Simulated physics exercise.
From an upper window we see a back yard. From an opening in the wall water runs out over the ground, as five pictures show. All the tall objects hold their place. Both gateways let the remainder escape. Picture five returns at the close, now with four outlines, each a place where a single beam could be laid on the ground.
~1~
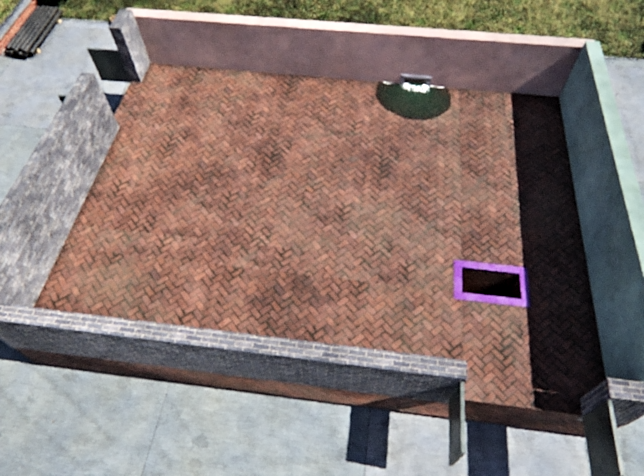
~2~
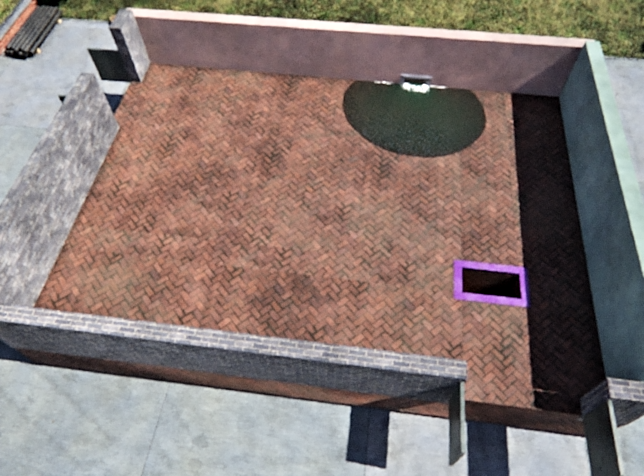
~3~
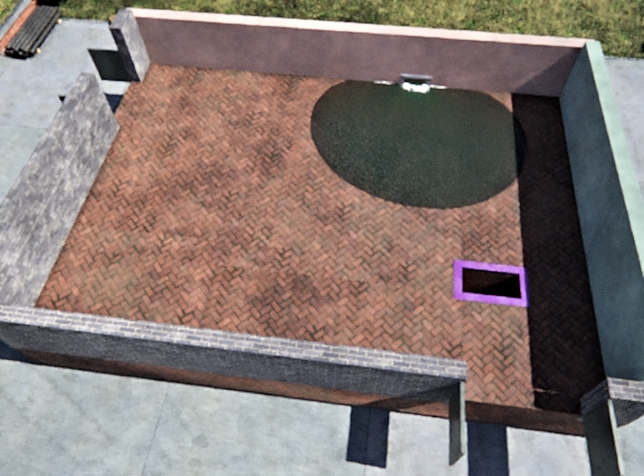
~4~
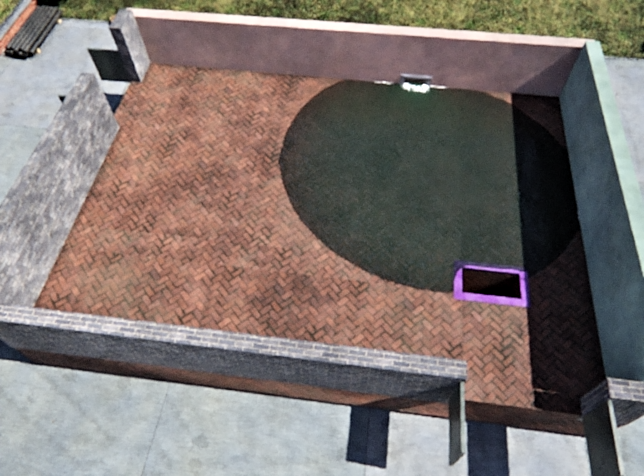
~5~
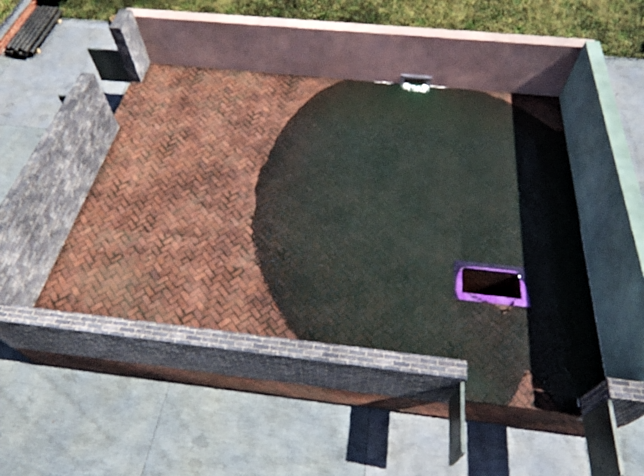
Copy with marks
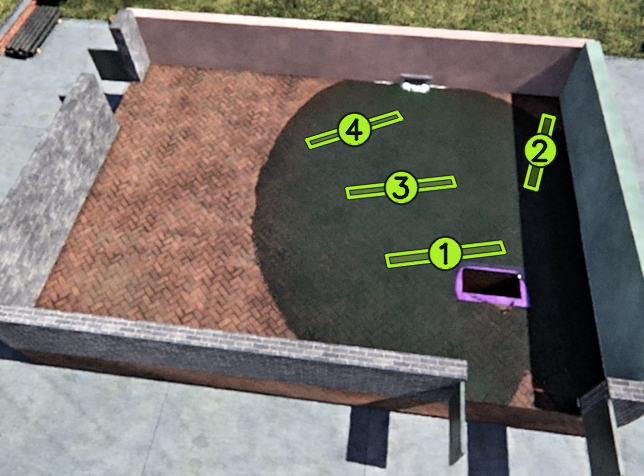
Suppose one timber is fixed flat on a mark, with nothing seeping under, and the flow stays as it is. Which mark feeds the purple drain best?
2 is best.
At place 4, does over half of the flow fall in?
No, it does not.
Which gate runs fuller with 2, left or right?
The right one.
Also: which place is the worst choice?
1 it is.
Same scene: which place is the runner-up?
Here it is place 4.
In lime, 1 from (387, 260) to (502, 247); 2 from (530, 187) to (548, 116); 3 from (347, 193) to (453, 181); 4 from (308, 143) to (399, 115).
With 1, about 7 % of the stream goes into the purple drain, about 90 % out by the gates.
With 2, about 31 % of the stream goes into the purple drain, about 66 % out by the gates.
With 3, about 14 % of the stream goes into the purple drain, about 84 % out by the gates.
With 4, about 23 % of the stream goes into the purple drain, about 75 % out by the gates.
